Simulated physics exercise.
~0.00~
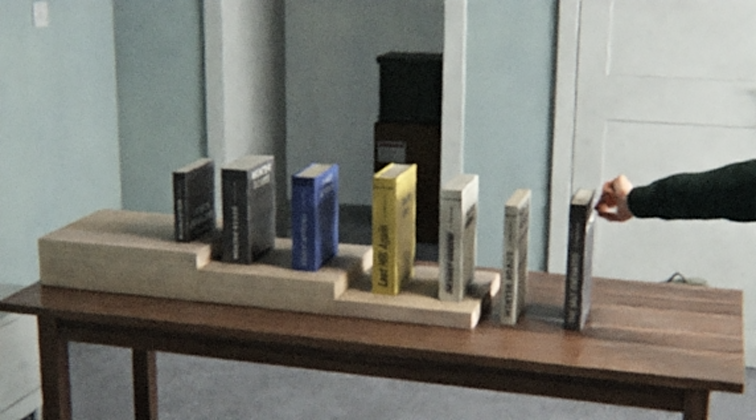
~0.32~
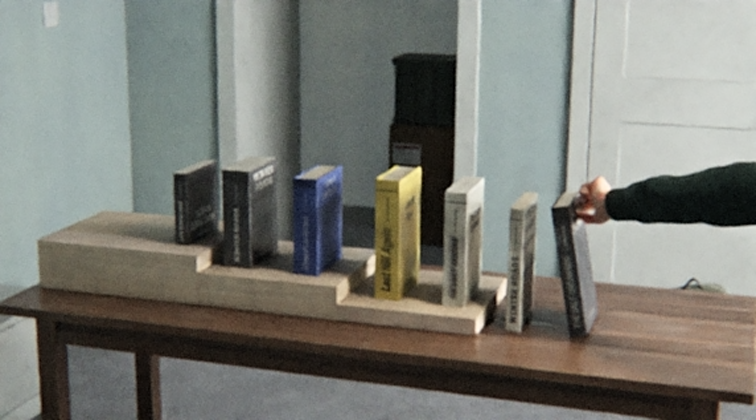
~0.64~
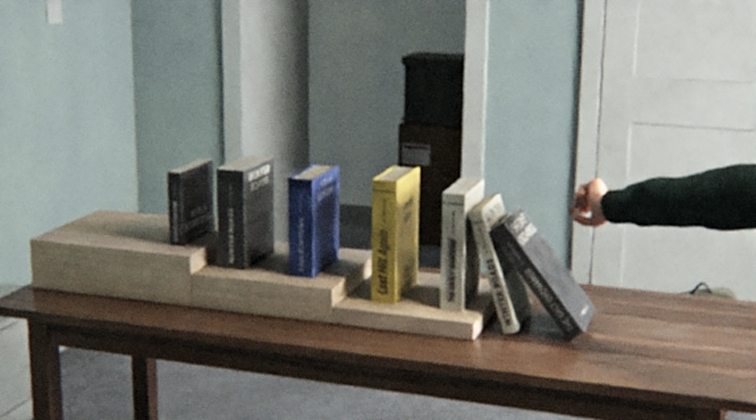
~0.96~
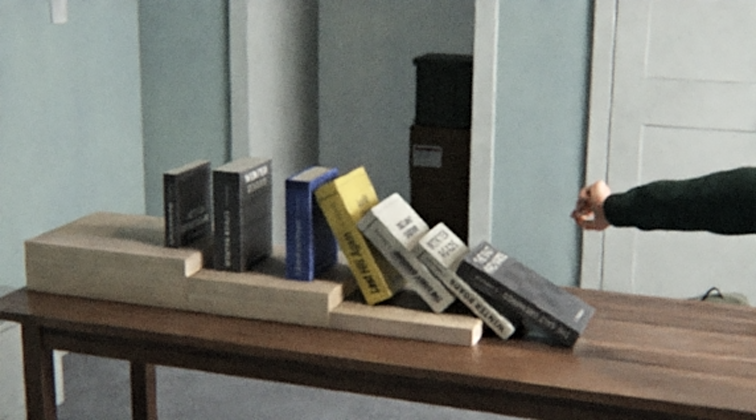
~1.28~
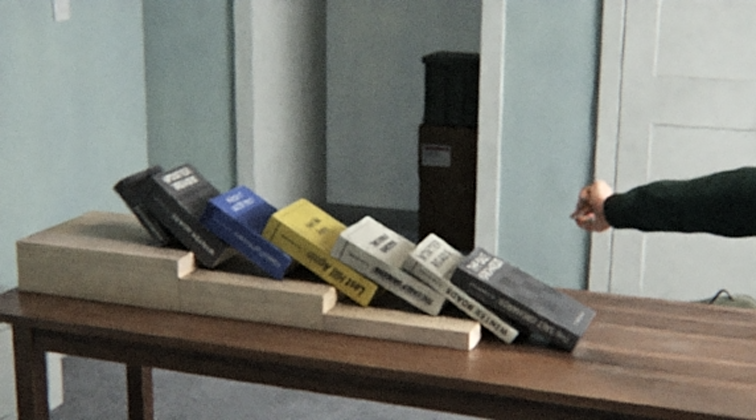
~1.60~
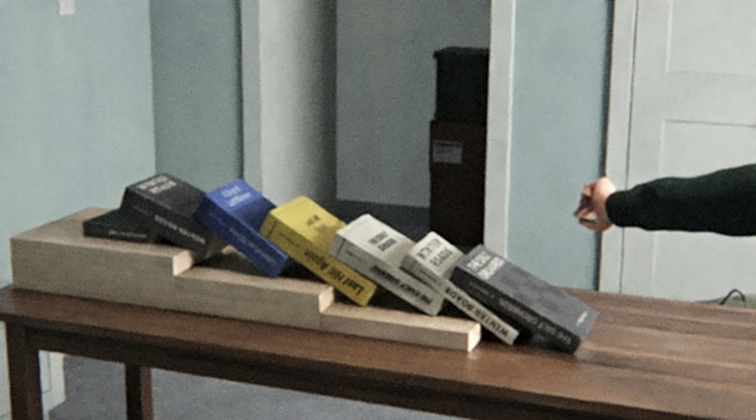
The clip shows a hand tipping the rightmost of seven upright hardback books on a wooden table, toppling the row leftward up low steps, past the yellow and blue books, until all seven lie slanted or flat, none left standing.
